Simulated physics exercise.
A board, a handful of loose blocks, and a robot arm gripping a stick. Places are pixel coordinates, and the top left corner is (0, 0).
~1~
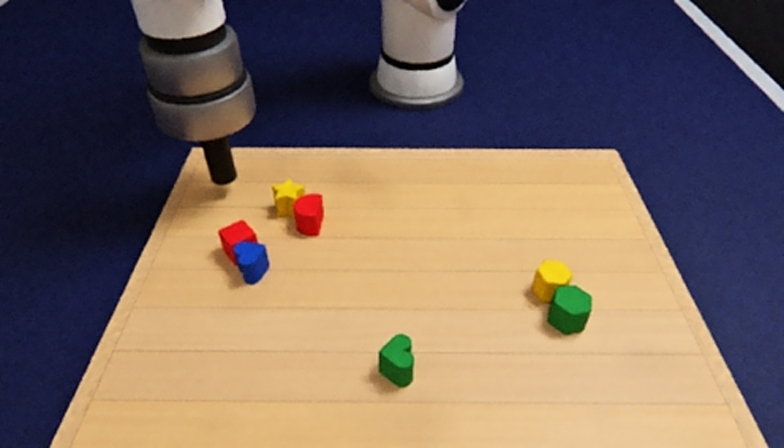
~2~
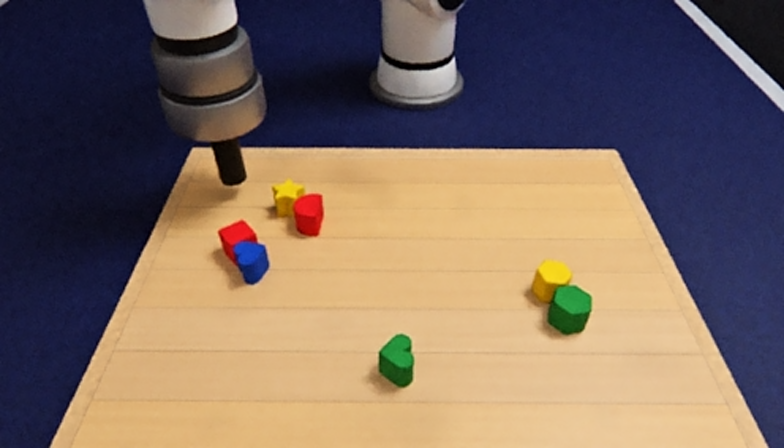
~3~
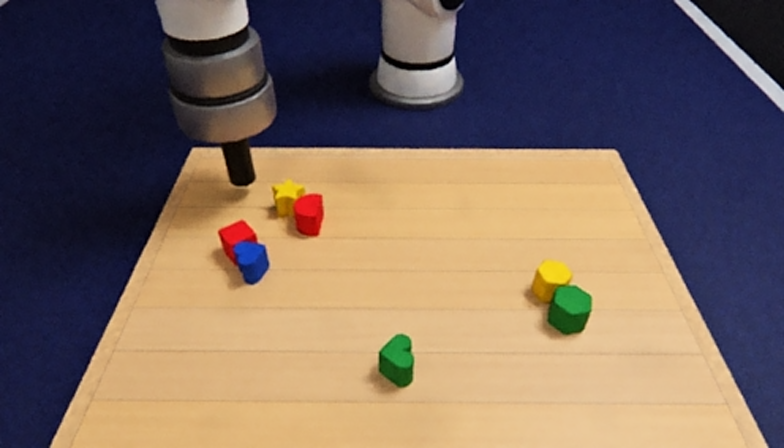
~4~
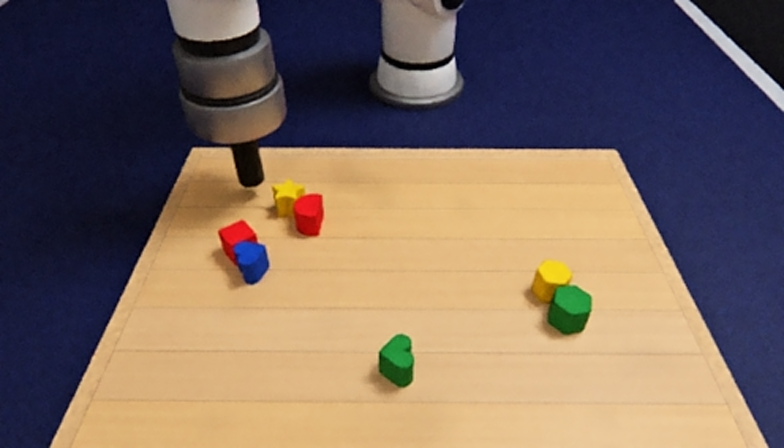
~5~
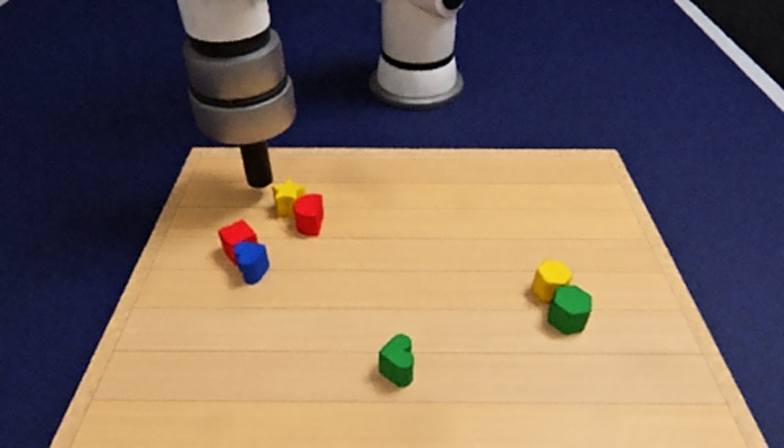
A robot arm moves its stick slowly right toward the yellow star, touching no blocks.
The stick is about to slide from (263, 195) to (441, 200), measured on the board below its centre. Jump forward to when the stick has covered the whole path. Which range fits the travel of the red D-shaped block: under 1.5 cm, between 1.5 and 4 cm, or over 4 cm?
It ends within 1.5 cm of its spot.
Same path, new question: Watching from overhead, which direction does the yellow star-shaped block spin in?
Its spin: Clockwise.
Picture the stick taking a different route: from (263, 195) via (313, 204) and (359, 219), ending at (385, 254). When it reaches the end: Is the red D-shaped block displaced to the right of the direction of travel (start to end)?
I believe so.
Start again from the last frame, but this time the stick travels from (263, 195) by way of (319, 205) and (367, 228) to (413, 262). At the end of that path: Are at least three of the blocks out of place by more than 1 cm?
The answer is no.
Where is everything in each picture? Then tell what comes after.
In the first picture, tip of the stick at (224, 178), middles of tops, yellow star-shaped block at (287, 189), red D-shaped block at (308, 204).
In the second picture, stick at (234, 179), nothing pushed.
In the third picture, stick at (243, 179), nothing pushed.
In the fourth picture, stick at (252, 180), nothing pushed.
In the fifth picture, stick at (260, 181), yellow star-shaped block at (287, 189), red D-shaped block at (308, 204).
The first path, step by step. One third of the way, stick at (321, 181); yellow star-shaped block at (305, 189), turned 60° clockwise; red D-shaped block at (310, 208), turned 15° clockwise.
Two thirds of the way, stick at (382, 183); yellow star-shaped block at (305, 189), turned 65° clockwise; red D-shaped block at (310, 208), turned 15° clockwise.
At the end, stick at (442, 186); yellow star-shaped block at (305, 189), turned 65° clockwise; red D-shaped block at (310, 208), turned 15° clockwise.
